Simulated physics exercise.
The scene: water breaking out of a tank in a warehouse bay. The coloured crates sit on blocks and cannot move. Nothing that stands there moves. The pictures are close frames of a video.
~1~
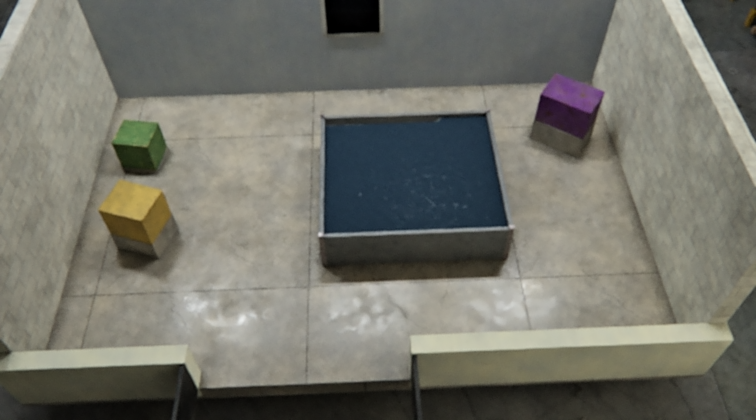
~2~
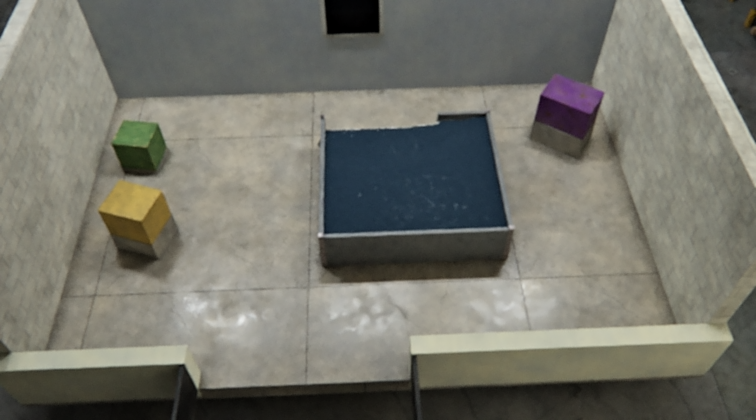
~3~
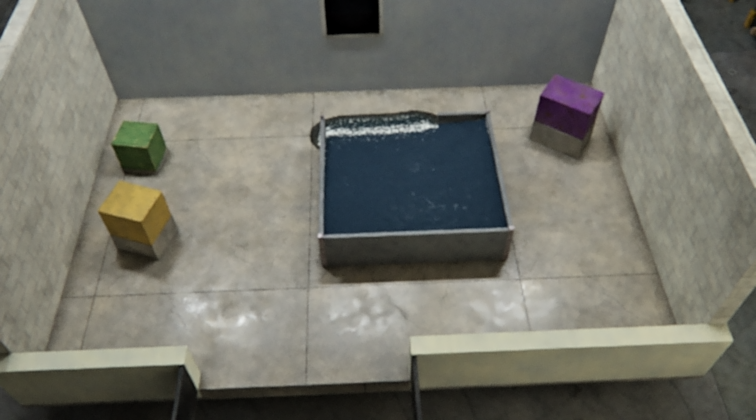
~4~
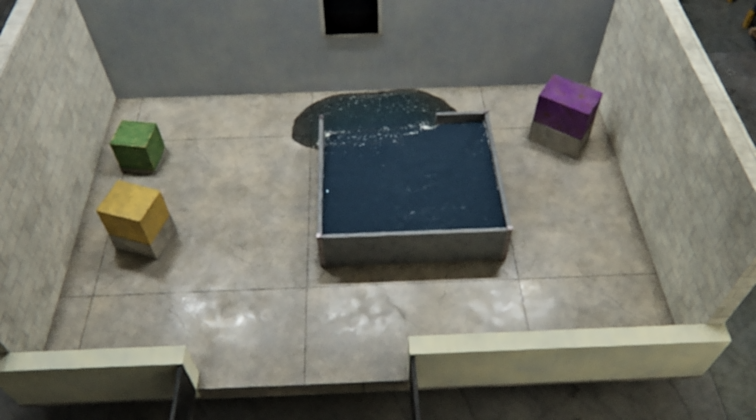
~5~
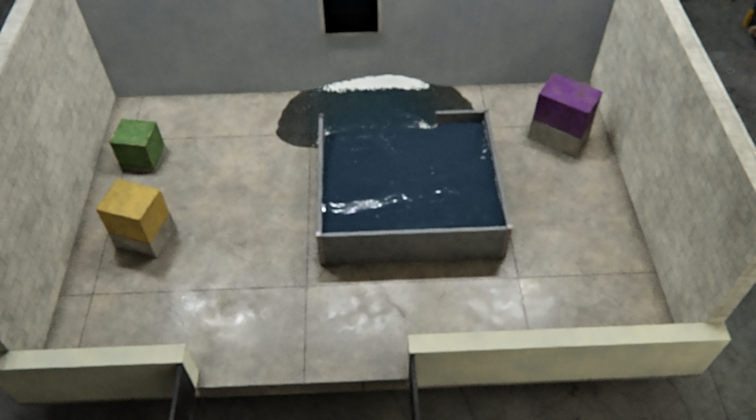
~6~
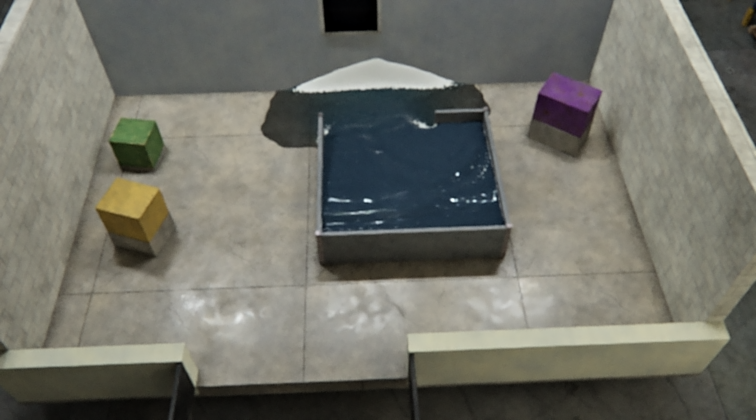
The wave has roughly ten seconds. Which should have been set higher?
In the end: The purple crate stays dry; the yellow crate stays dry; the green crate gets wet.
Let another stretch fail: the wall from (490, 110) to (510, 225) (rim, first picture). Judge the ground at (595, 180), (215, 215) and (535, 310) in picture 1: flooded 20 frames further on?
In that order: Flooded, not flooded, awash.
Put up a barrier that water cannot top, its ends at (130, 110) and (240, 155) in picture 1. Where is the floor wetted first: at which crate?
It is the purple-painted one.
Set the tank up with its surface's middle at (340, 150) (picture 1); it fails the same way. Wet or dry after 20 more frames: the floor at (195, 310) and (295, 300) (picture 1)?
One after the other: Dry, dry.
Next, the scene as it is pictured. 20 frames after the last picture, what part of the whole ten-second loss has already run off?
Near 0 in a hundred.
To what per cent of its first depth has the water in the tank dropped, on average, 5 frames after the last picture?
Roughly 68 per cent.
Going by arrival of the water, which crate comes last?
It is the crate marked yellow.
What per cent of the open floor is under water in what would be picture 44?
Some 85 per cent.
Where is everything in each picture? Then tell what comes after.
Still water in the open tank at (411, 172), in the first frame.
Water pours out on the open tank's far side and has run to a hidden place, in the second frame.
The front is at (318, 131), out from the gap on the open tank's far side, in the third frame.
The front is at (310, 111), out from the gap on the open tank's far side, in the fourth frame.
The front is at (445, 86), out from the gap on the open tank's far side, in the fifth frame.
Water pours out on the open tank's far side and has run to (283, 91), in the sixth frame.
A moment on, water covers 15 % of the floor; the purple crate not reached, the yellow crate not reached, the green crate not reached.
Next, water covers 30 % of the floor; the purple crate water round its plinth, the yellow crate not reached, the green crate water round its plinth.
Then, water covers 55 % of the floor; the purple crate water round its plinth, the yellow crate water round its plinth, the green crate water round its plinth.
Later, water covers 85 % of the floor; the purple crate water round its plinth, the yellow crate water round its plinth, the green crate water round its plinth.
In the end, water covers 100 % of the floor; the purple crate stayed above the water, the yellow crate stayed above the water, the green crate was topped.
